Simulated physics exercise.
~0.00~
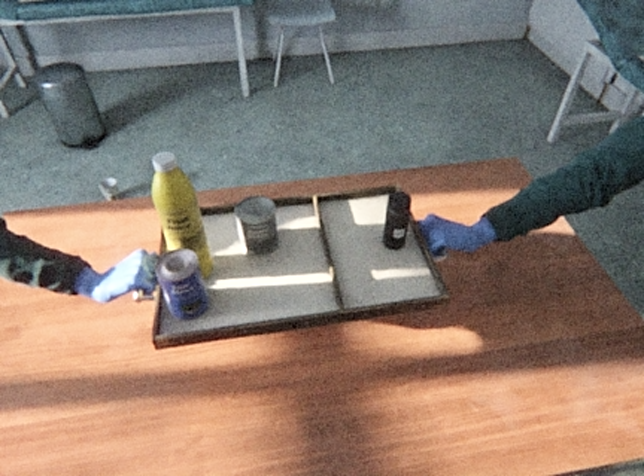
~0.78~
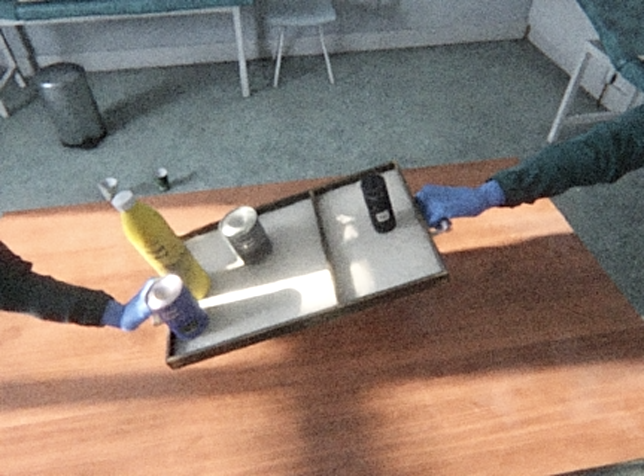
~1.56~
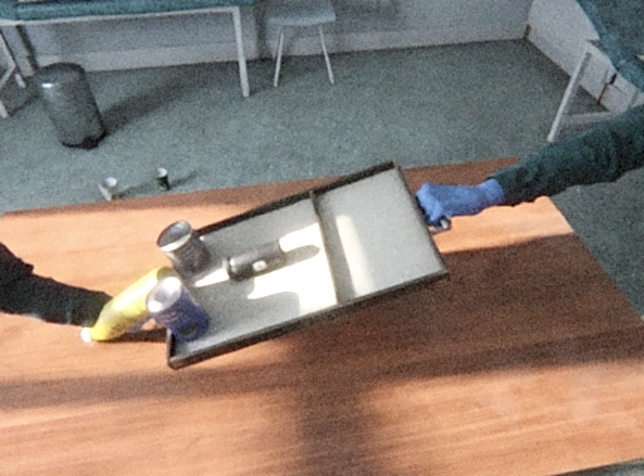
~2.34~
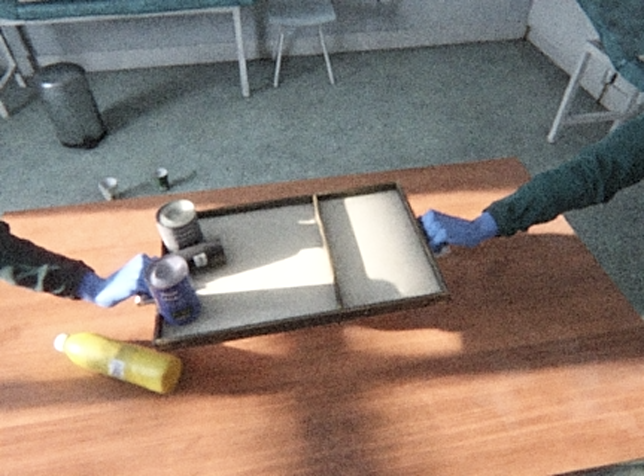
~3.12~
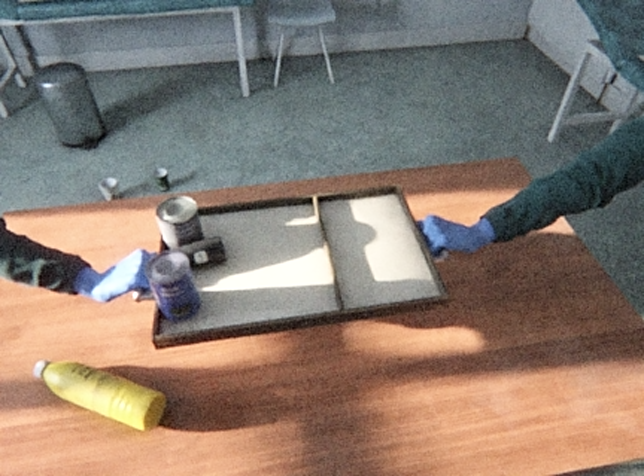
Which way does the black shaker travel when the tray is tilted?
The black shaker moves to the left across the tray, ending up on its side near the grey tin.
